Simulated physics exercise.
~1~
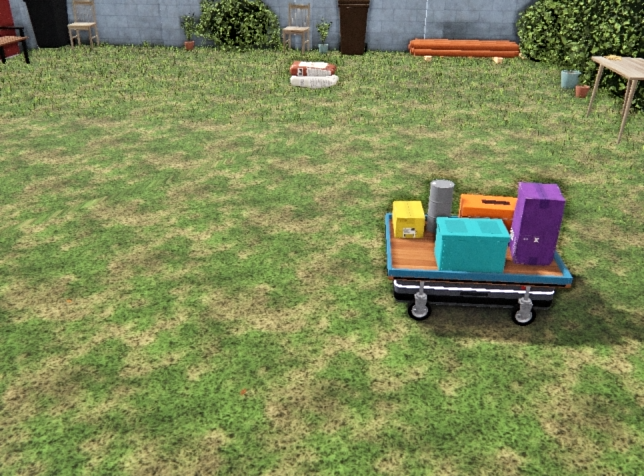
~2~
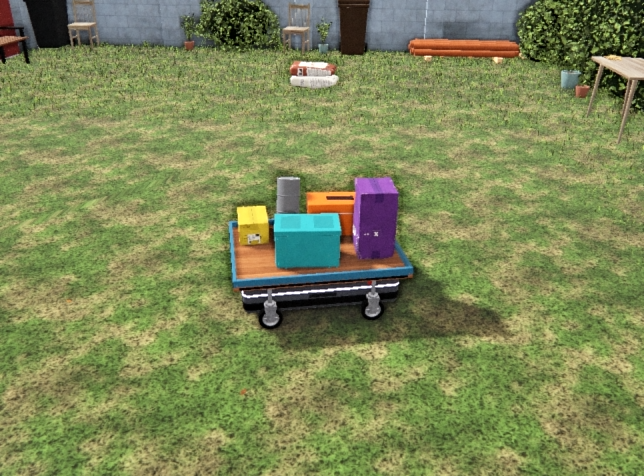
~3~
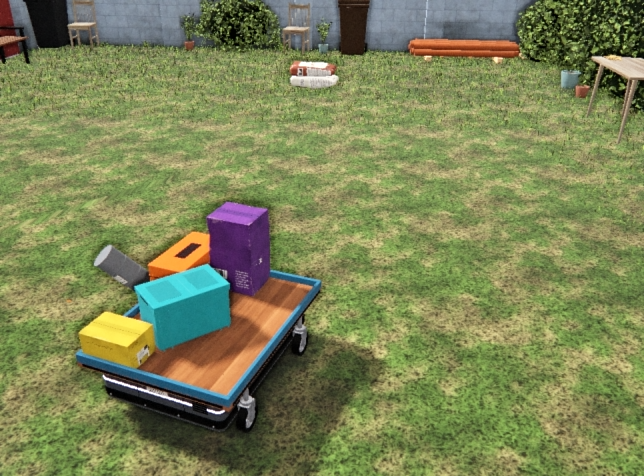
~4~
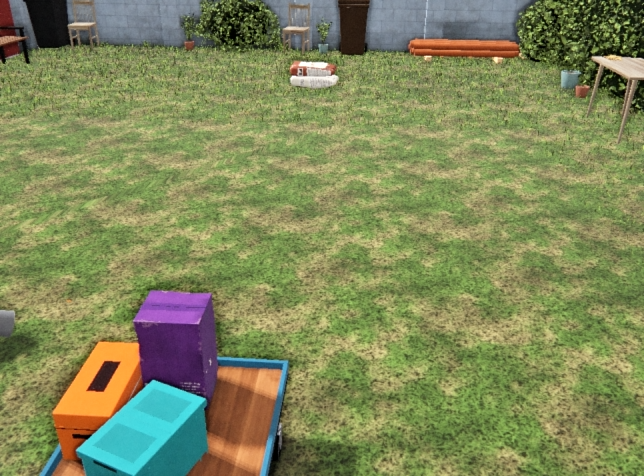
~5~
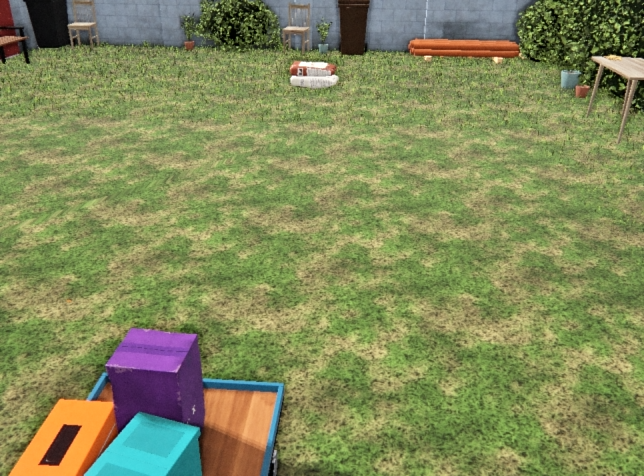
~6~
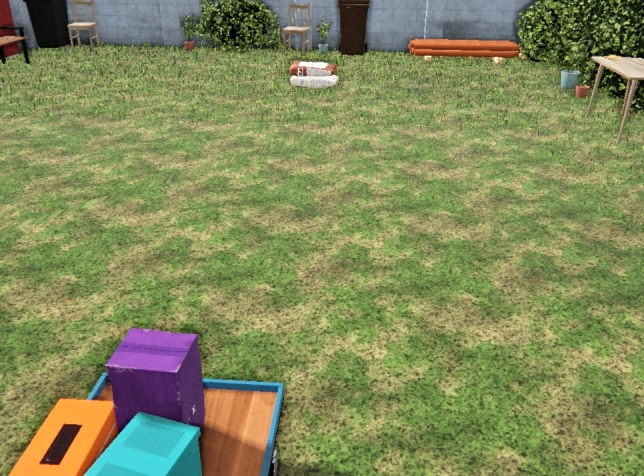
On a patchy lawn with a wall, chairs and bushes at the back, a low wheeled cart carries a yellow parcel, a grey canister, an orange toolbox, a turquoise tote and a purple box. It rolls to the left, and the canister starts to lean. The cart then swings round toward the viewer as the canister tips over the edge and the other items shift on the deck. The canister lies on the grass at the left while the cart comes closer. Finally the cart stops at the lower left, partly out of view, with the purple box still upright beside the toolbox and tote.
